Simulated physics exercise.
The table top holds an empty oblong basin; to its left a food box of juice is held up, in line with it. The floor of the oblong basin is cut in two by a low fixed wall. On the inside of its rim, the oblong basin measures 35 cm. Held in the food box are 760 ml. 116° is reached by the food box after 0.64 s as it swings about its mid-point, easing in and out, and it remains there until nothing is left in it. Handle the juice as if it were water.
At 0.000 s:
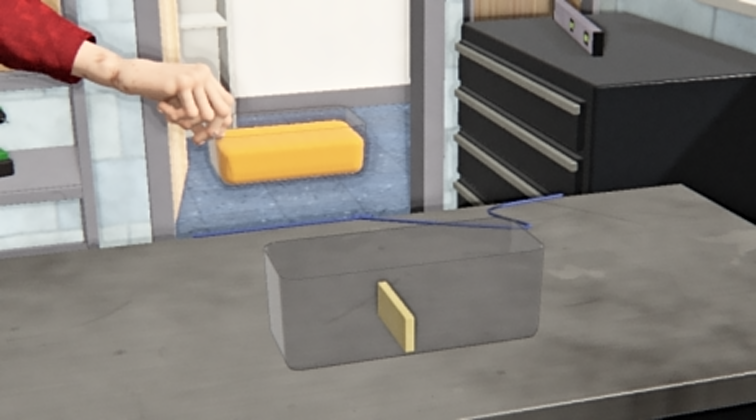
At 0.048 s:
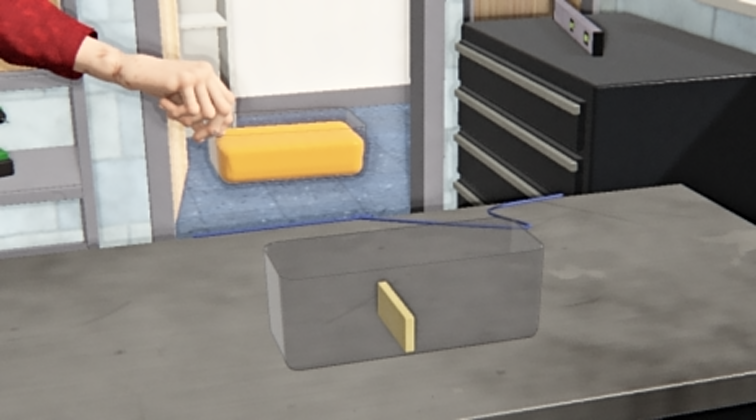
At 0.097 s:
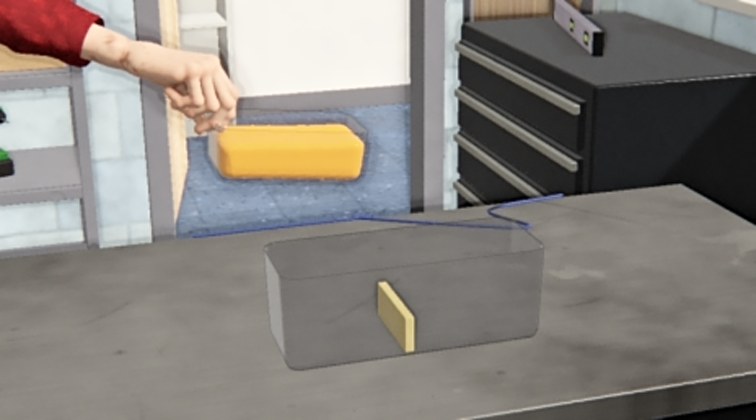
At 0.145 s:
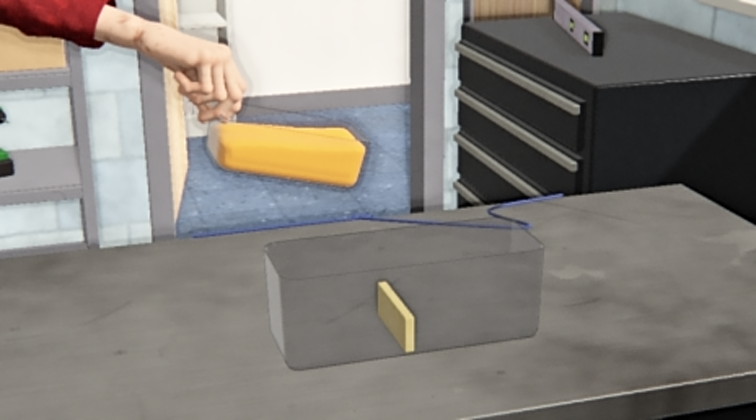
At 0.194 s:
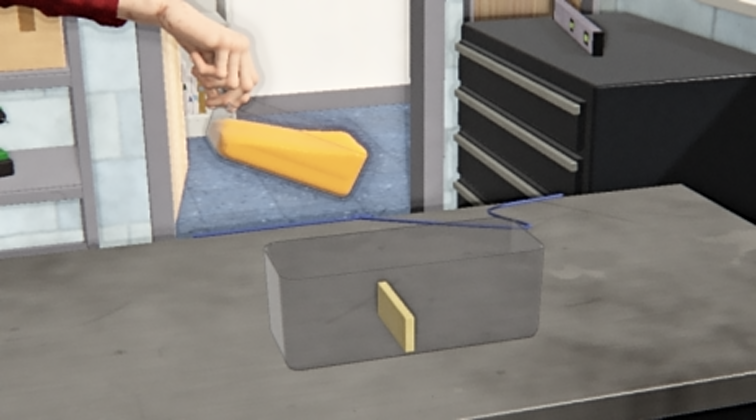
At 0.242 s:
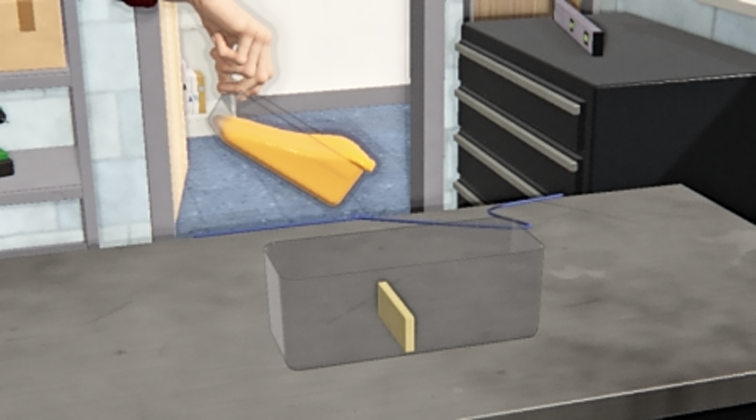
Above a grey table top with an empty clear oblong basin on it, a hand in a red sleeve held a container of orange juice level, then tilted it gradually further down to the right.
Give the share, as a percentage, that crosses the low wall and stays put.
Around 44 %.
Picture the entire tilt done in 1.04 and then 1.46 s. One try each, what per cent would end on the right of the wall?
55 and 55 %.
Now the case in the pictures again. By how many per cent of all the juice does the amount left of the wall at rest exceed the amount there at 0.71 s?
Some 5 per cent.
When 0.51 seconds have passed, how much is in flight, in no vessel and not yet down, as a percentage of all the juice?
At that moment, about 34 percent.
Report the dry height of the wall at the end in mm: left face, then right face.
Noted: Left near 32 mm, right near 34 mm.
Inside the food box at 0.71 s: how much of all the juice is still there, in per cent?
What remains is about 0 percent of it all.
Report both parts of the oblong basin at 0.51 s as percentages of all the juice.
Lab note: Left near 22 %, right near 36.
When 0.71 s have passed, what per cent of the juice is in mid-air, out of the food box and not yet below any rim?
About 10 % of the total.
By 0.51 s the tilt is 105° and 7 per cent is still to pour, 22 is left of the wall and 37 right of it.
By 0.71 s the tilt is 116° and 0 per cent is still to pour, 40 is left of the wall and 42 right of it.
By 0.92 s the tilt is 116° and 0 per cent is still to pour, 44 is left of the wall and 43 right of it.
By 1.14 s the tilt is 116° and 0 per cent is still to pour, 44 is left of the wall and 44 right of it.
At rest 44 per cent lies left of the wall, 44 right of it and 12 outside.
